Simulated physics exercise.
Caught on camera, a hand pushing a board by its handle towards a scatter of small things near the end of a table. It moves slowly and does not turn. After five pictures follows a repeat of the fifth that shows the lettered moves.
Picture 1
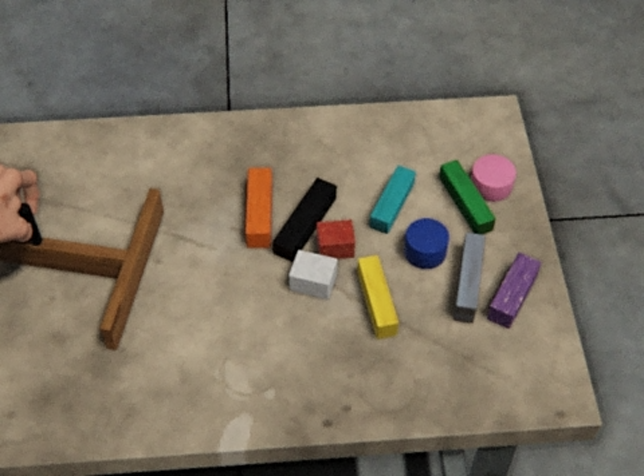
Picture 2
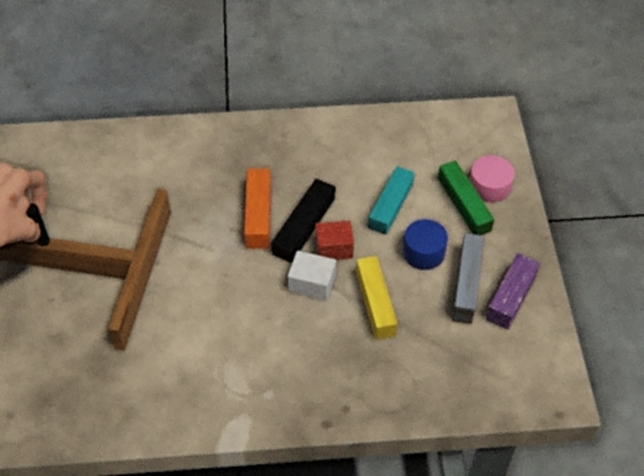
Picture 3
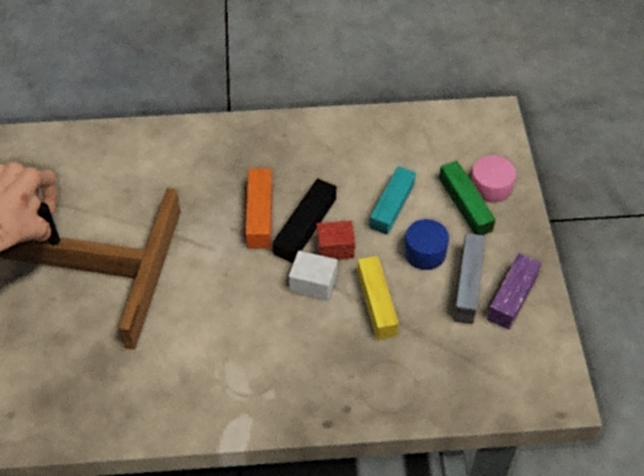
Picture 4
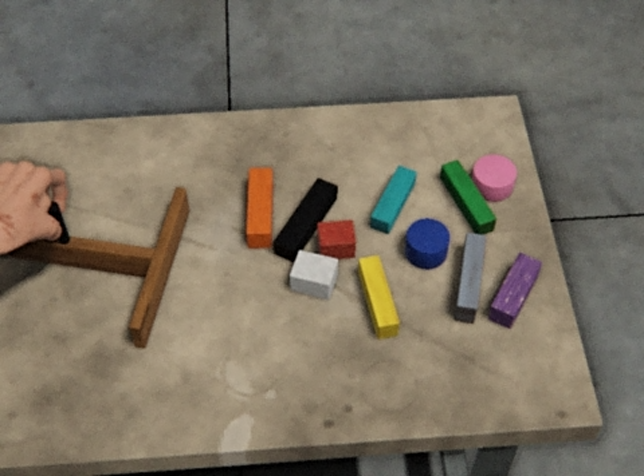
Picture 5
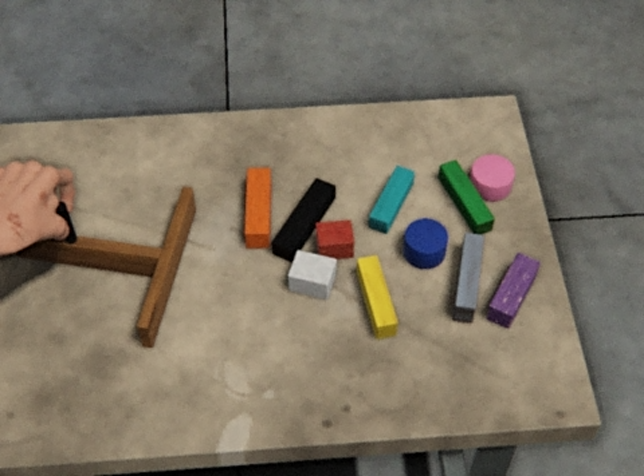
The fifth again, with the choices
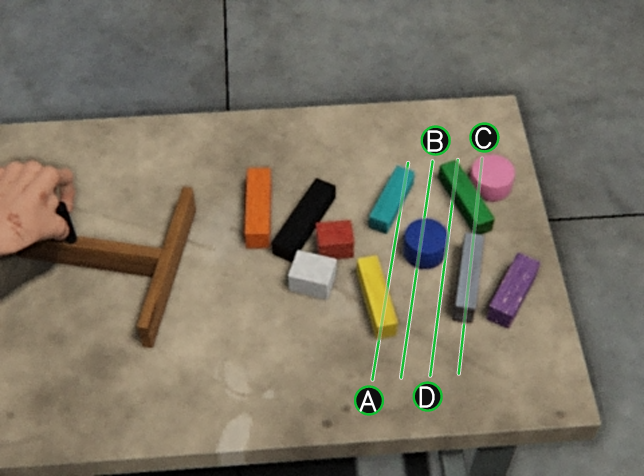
A hand slowly pushes a wooden T-shaped board rightward across a table scattered with colourful blocks.
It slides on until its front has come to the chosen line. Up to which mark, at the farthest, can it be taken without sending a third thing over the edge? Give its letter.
As far as mark D.
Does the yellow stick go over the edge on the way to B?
No.
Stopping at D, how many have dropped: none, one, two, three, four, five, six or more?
One.
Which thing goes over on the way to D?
It is the pink tin.
On the marked copy, A at (392, 263); B at (418, 261); C at (472, 258); D at (445, 260).
Taking D. A third of the way, board (266, 247); orange bar (299, 207); black stick (320, 220).
Two thirds of the way, board (366, 241); blue tin (481, 248); grey stick (487, 283).
When it is over, board (444, 236); pink tin over the edge; blue tin (555, 251); one fallen.
As for the rest, A is within the limit but short; B is within the limit but short; C drops three.
